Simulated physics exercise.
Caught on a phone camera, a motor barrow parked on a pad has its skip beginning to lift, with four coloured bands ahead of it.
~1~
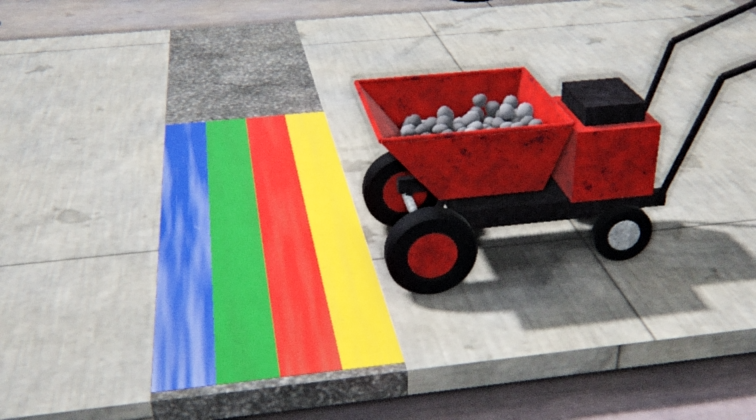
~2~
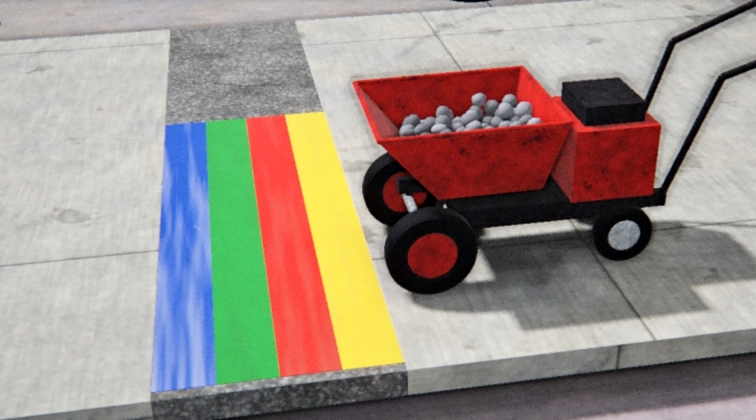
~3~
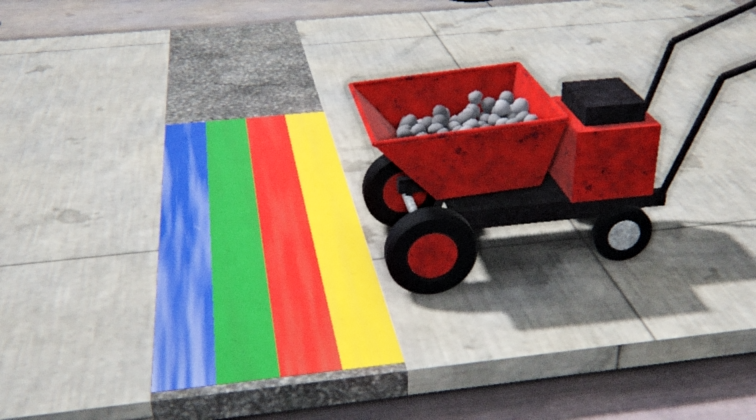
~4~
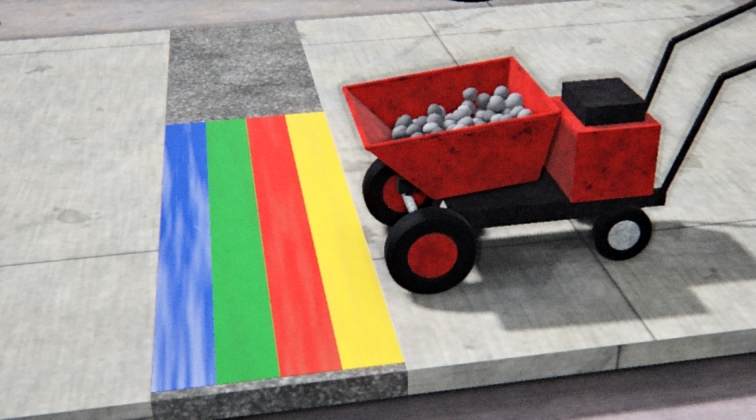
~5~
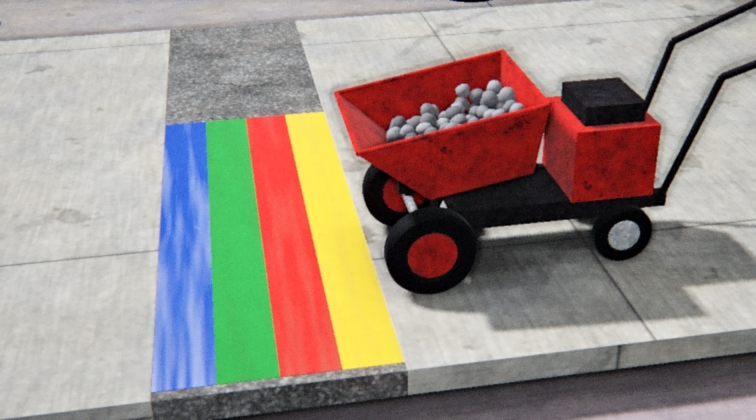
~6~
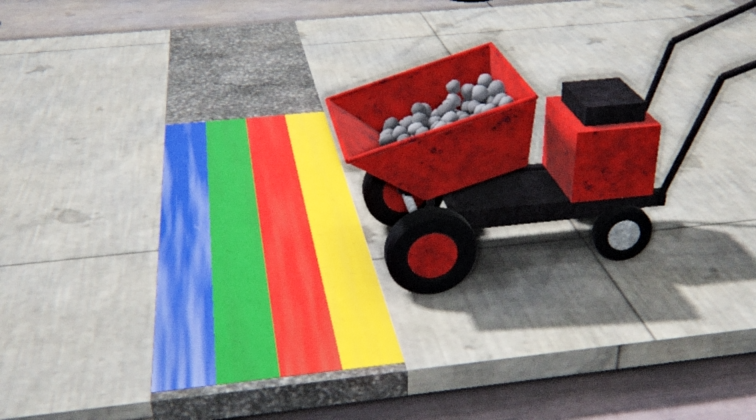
A red motor barrow with black-rimmed wheels and black handles stands at the right on pale paving, seen from slightly above by a still camera. Its skip holds round grey cobbles, and to its left four bands of blue, green, red and yellow lie across a dark speckled strip. The skip, level at first, slowly tilts forward to the left, its rear rising from the chassis while the wheels stay put.
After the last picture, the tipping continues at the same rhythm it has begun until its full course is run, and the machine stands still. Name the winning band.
The green band.
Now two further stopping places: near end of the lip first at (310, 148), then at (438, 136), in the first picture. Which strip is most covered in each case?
In turn: The strip in blue; the red strip.
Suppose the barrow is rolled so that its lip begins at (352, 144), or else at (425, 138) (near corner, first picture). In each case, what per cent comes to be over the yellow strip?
In order, close to 0 and 10 in a hundred.
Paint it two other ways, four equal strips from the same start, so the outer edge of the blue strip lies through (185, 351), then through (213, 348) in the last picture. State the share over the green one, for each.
Shares: About 40 per cent; about 30 per cent.
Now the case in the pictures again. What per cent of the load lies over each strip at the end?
Shares by strip - yellow: 0 per cent; red: 20 per cent; green: 45 per cent; blue: 15 per cent.
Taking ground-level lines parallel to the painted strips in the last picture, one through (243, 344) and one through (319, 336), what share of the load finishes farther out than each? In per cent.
Close to 30 % and 80 %, in that order.
Soon after the last picture, skip tipped steeply; all in the skip.
A little later, skip tipped steeply; most in the skip; a small part over the red strip; a small part over the green strip.
Later still, skip tipped right over; about a quarter in the skip; about a quarter over the red strip; about half over the green strip; a small part over the blue strip; a stray few off the paint.
At rest, skip tipped right over; about a quarter in the skip; none over the yellow strip; about a quarter over the red strip; about half over the green strip; a small part over the blue strip; a stray few off the paint.
